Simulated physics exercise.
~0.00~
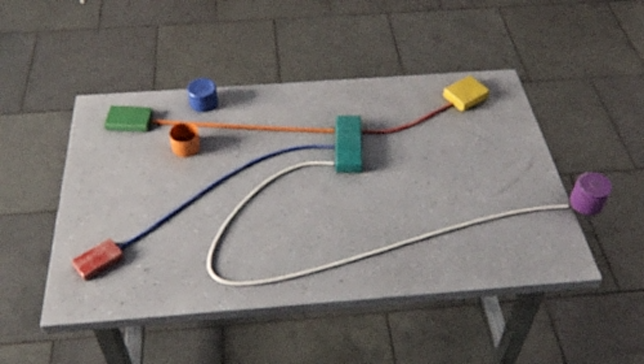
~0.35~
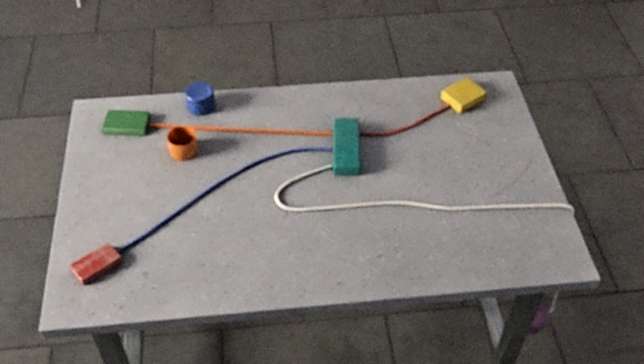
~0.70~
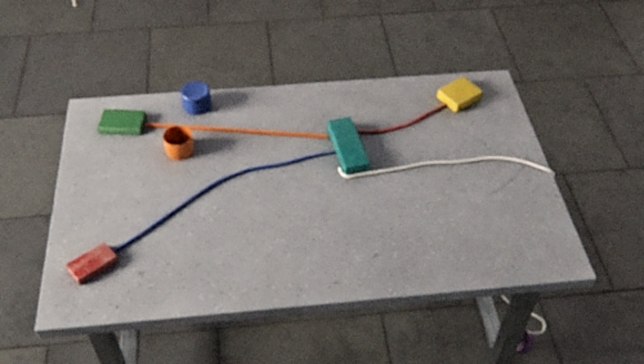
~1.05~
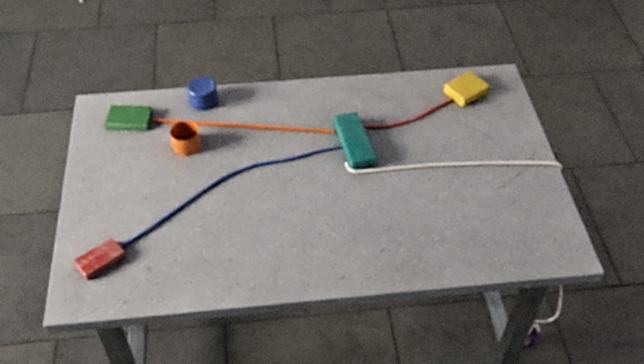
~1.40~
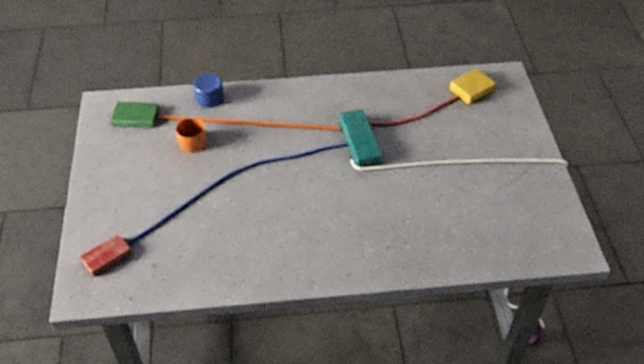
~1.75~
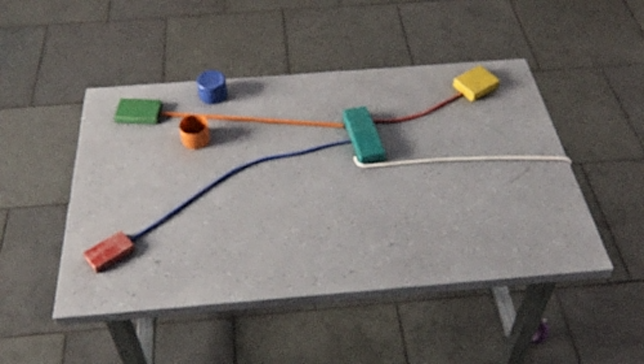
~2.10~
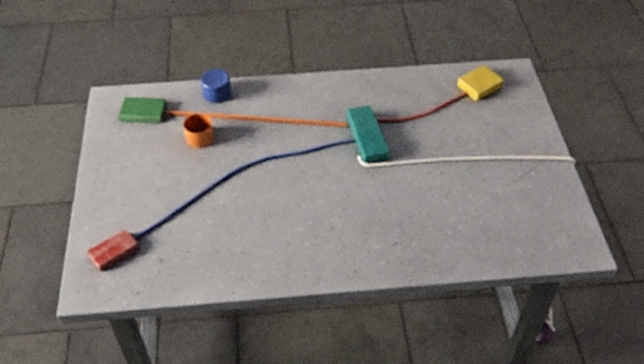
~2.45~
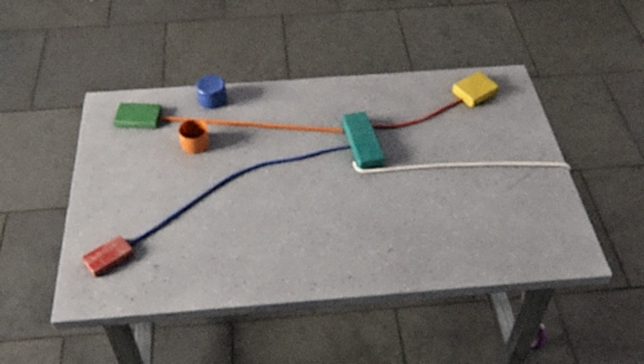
A table holds a teal strip as a purple speaker drops off the right edge and dangles.
